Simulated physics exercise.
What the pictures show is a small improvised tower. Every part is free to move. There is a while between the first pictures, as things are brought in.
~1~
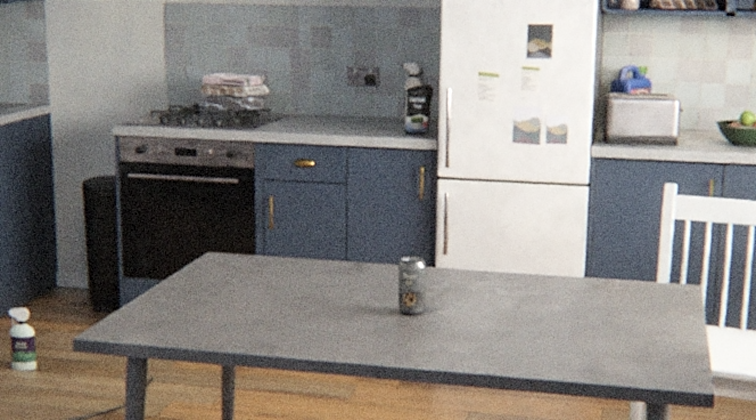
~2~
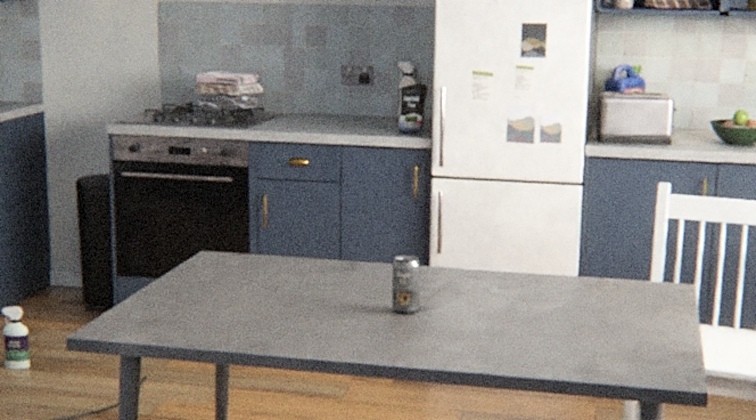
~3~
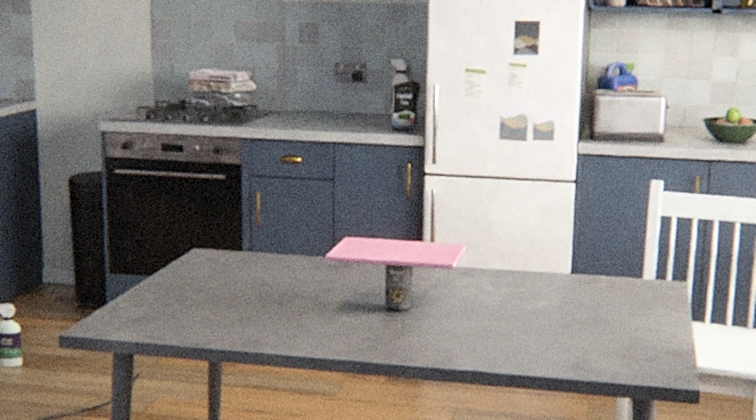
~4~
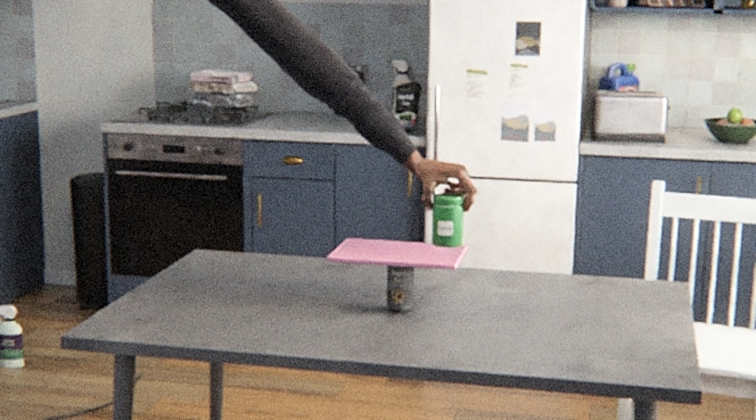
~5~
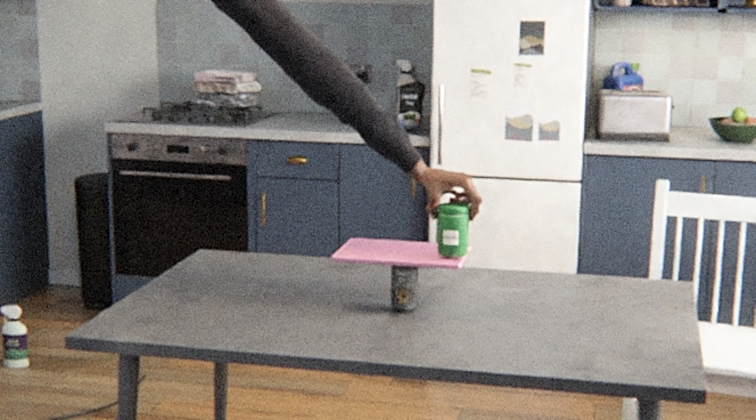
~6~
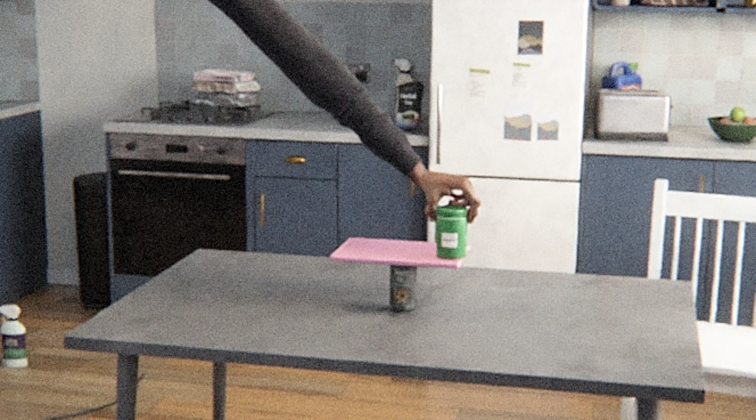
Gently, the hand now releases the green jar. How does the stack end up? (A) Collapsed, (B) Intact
A.
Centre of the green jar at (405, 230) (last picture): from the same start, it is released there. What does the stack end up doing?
Well, it survives then.
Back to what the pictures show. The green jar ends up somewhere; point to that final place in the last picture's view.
At about (500, 304).
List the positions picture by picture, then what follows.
In the first picture, the last thing is not in view yet; grey can (412, 286).
In the second picture, the last thing is not in view yet; grey can (406, 285).
In the third picture, the last thing is not in view yet; grey can (399, 282).
The fourth picture shows still above its spot; green jar (448, 220); grey can (400, 283).
The fifth picture shows still above its spot; green jar (453, 229); grey can (405, 283).
The sixth picture shows set down, still held; green jar (452, 232); grey can (403, 282).
Then, 0.30 s later than the last frame, green jar now fallen; pink lid tilted by 22°.
Then, 0.50 s later than the last frame, pink lid tilted by 62°.
Then, 0.60 s later than the last frame, pink lid tilted by 66°.
Then, 1.50 s later than the last frame, pink lid tilted by 47°.
When it is over, fallen, green jar; lying over in the stack, pink lid; grey can as before. End places, in pixels of the last picture, green jar near (501, 304). The stack comes apart.
